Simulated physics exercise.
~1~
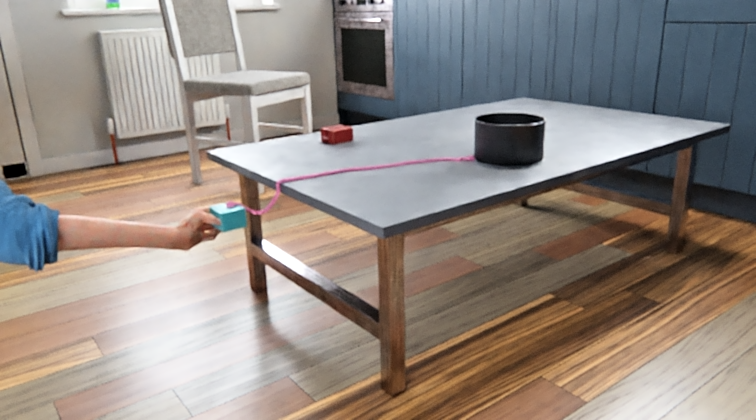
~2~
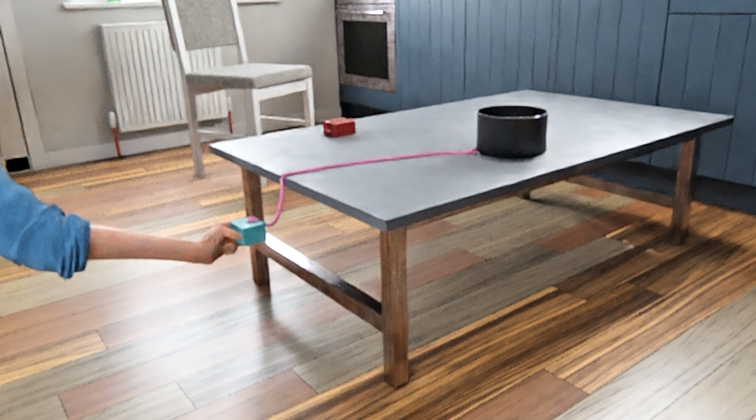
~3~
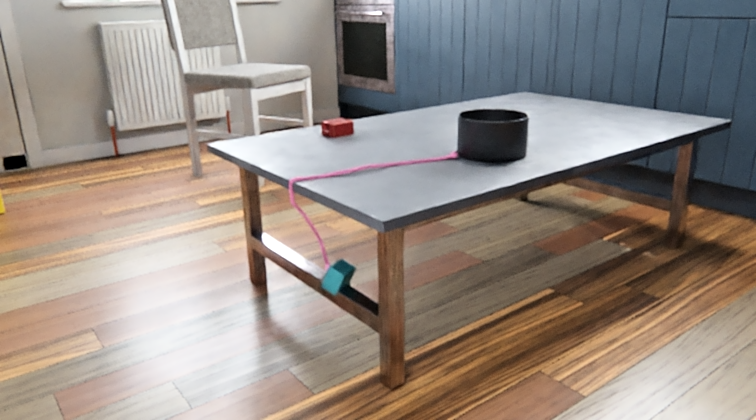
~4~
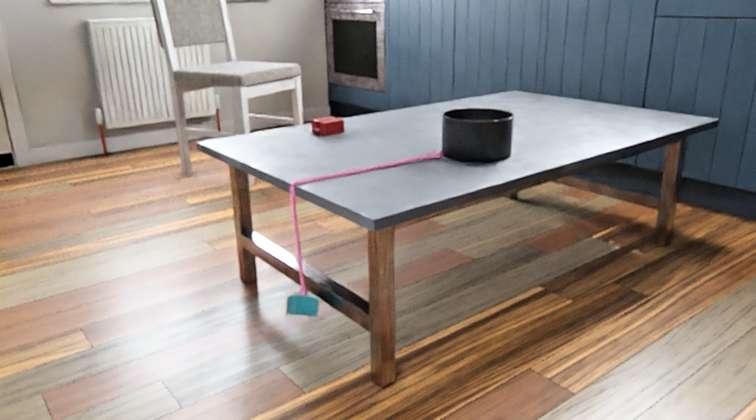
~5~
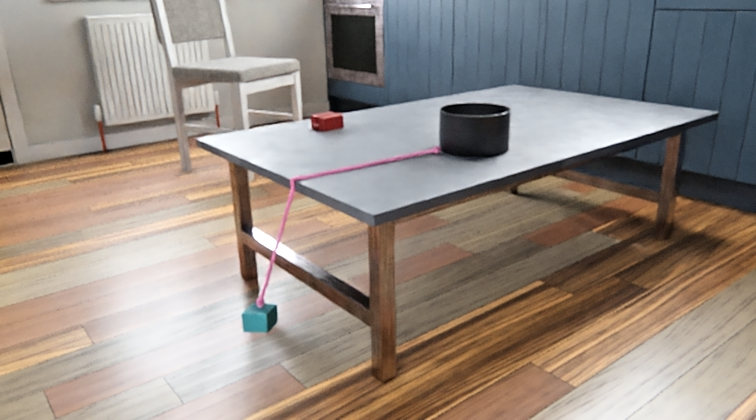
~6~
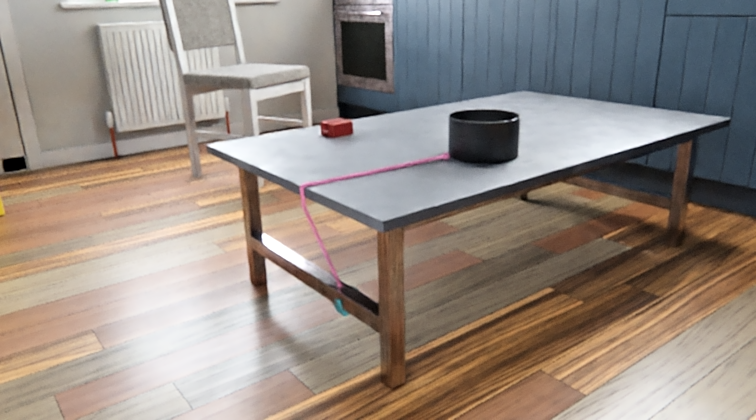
A hand releasing a turquoise block on a pink cord, the block swinging below the table edge and tugging a black pot slightly.
